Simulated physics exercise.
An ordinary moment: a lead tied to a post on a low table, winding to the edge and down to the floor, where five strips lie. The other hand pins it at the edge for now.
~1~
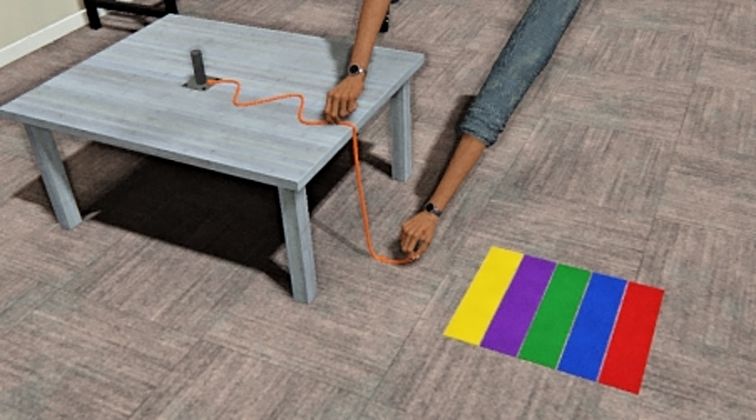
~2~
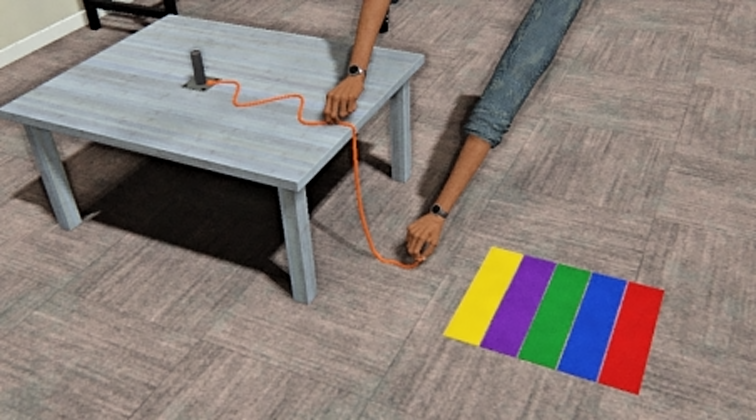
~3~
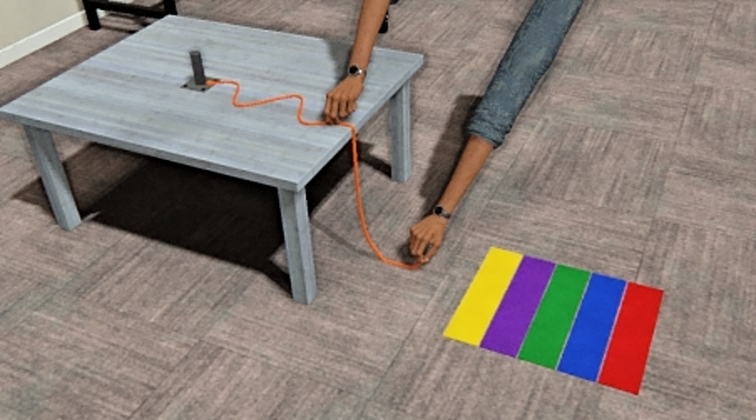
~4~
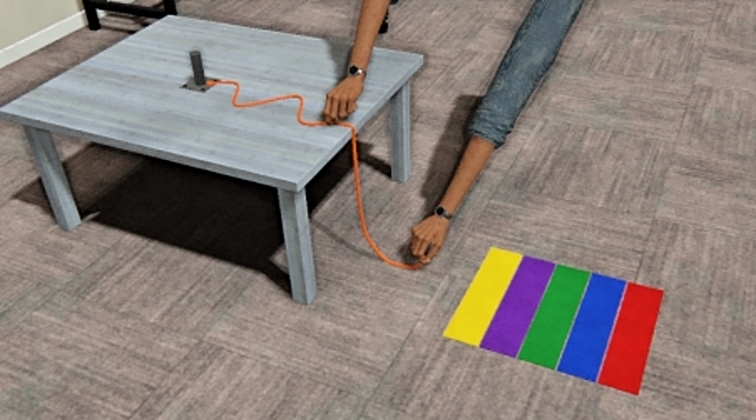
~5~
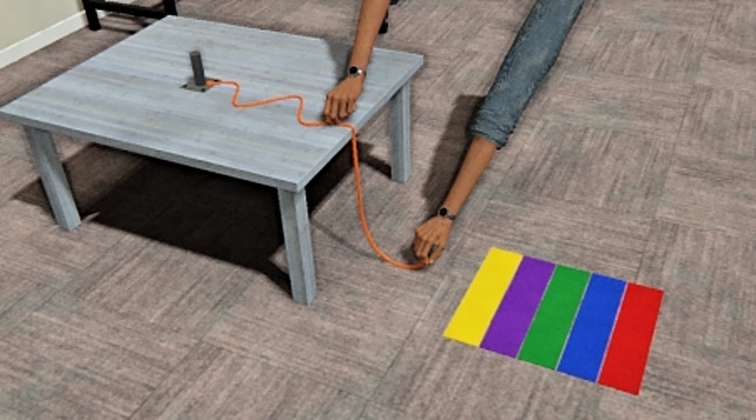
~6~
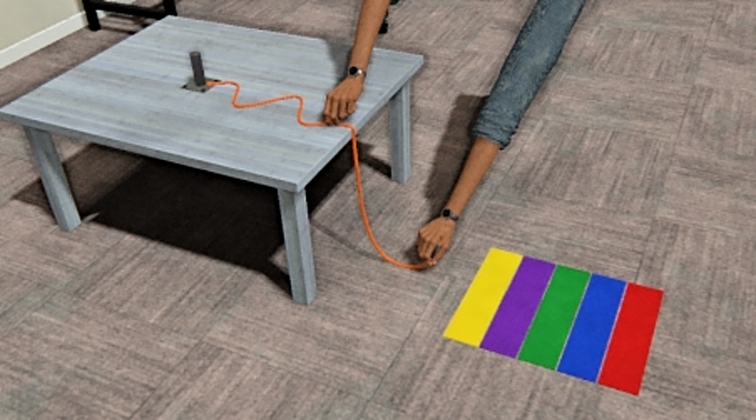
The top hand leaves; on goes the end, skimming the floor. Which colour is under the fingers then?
The end stops over the blue strip.
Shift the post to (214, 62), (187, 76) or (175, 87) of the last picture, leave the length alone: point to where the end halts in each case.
About (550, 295), (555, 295) and (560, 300).
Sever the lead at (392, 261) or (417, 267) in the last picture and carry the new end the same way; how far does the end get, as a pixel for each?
The places are (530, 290) and (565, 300).
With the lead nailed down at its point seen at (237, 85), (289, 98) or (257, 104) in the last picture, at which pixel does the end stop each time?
Near (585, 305), (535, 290) and (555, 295).
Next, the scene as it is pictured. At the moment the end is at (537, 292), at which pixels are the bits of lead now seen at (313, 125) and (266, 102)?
The first at (365, 155), the second at (294, 109).
Soon after, end near (537, 292); over purple.
Then, end near (570, 301); over green.
At full stretch, end near (591, 306); over blue. It gets as far as the blue strip.
